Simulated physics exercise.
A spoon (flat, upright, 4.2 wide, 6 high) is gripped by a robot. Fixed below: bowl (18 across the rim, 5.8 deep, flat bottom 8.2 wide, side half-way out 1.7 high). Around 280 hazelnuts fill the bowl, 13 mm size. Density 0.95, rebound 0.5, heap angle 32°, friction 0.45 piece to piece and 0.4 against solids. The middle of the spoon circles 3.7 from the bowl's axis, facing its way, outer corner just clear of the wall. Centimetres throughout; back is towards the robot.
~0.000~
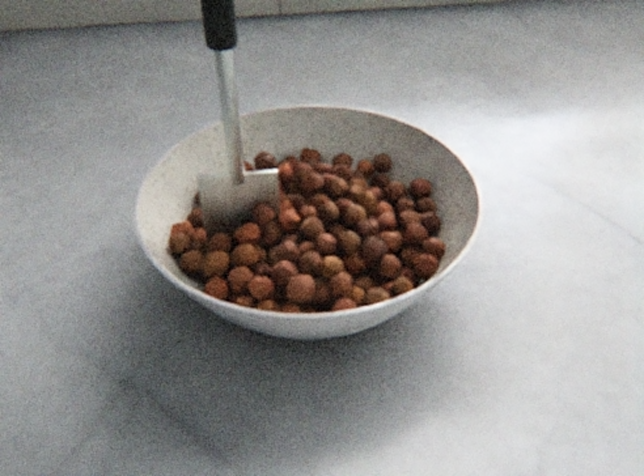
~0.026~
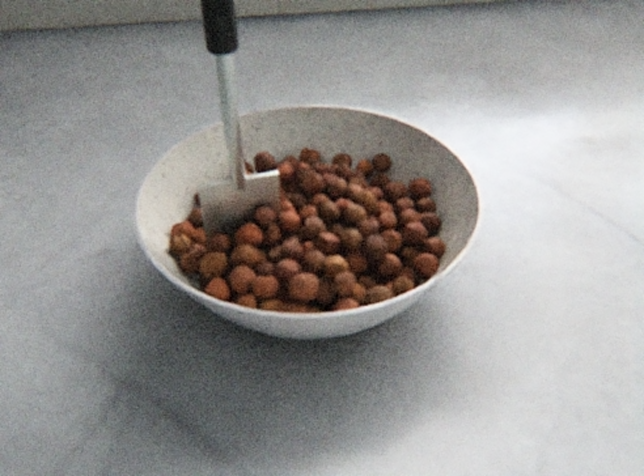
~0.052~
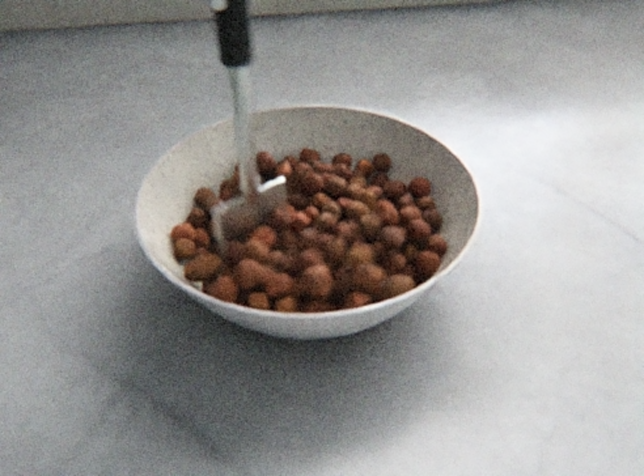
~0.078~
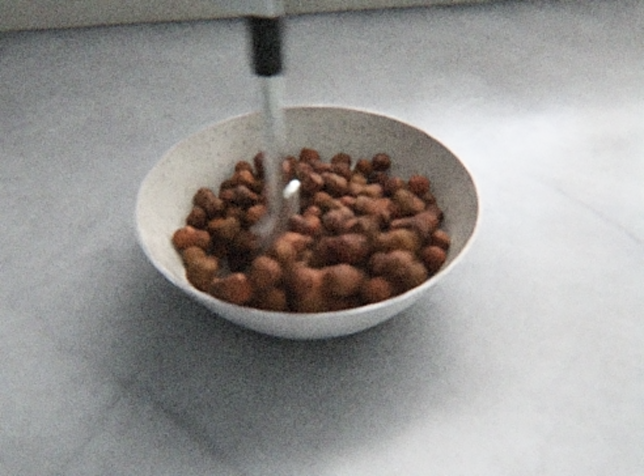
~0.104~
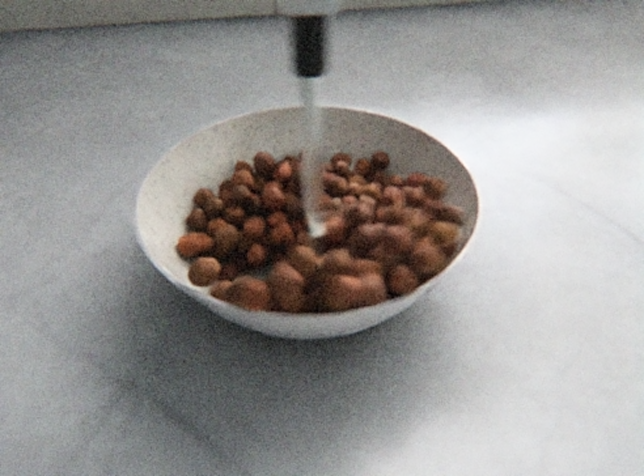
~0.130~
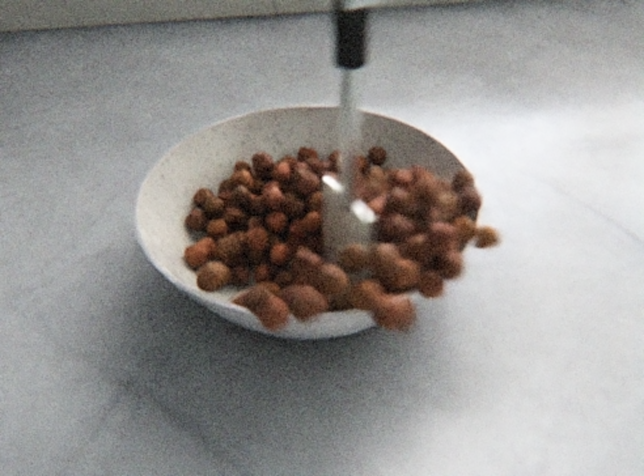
On a grey surface, a spoon sweeps through a bowl of hazelnuts, pushing them rightward.
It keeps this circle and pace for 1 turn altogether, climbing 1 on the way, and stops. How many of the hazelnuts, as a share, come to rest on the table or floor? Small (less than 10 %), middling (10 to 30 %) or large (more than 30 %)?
On the table or floor the share is large, more than 30 %.
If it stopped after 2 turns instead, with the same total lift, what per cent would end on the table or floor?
It would be near 50 per cent.
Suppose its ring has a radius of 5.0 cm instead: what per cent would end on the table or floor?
In that case some 35 per cent.
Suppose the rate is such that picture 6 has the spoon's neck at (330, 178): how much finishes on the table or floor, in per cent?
Some 35 per cent.
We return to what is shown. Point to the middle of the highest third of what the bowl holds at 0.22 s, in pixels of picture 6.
At about (377, 149).
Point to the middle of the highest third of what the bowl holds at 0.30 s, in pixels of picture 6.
At about (241, 141).
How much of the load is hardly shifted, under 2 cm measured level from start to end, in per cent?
About 5 per cent.
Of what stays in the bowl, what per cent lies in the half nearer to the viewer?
About 60 per cent.
By 0.22 s, 205° round, highest piece 11 above the table; 233 in the bowl, 7 on the table or floor, 37 in flight or on the tool.
By 0.30 s, 294° round, highest piece 11 above the table; 200 in the bowl, 36 on the table or floor, 41 in flight or on the tool.
By 0.54 s, 0° round, highest piece 6 above the table; 161 in the bowl, 115 on the table or floor, 1 in flight or on the tool.
By 1.24 s, 0° round, highest piece 5 above the table; 161 in the bowl, 116 on the table or floor.
Final count, 161 in the bowl, 116 on the table or floor. That is 42 % on the table or floor.
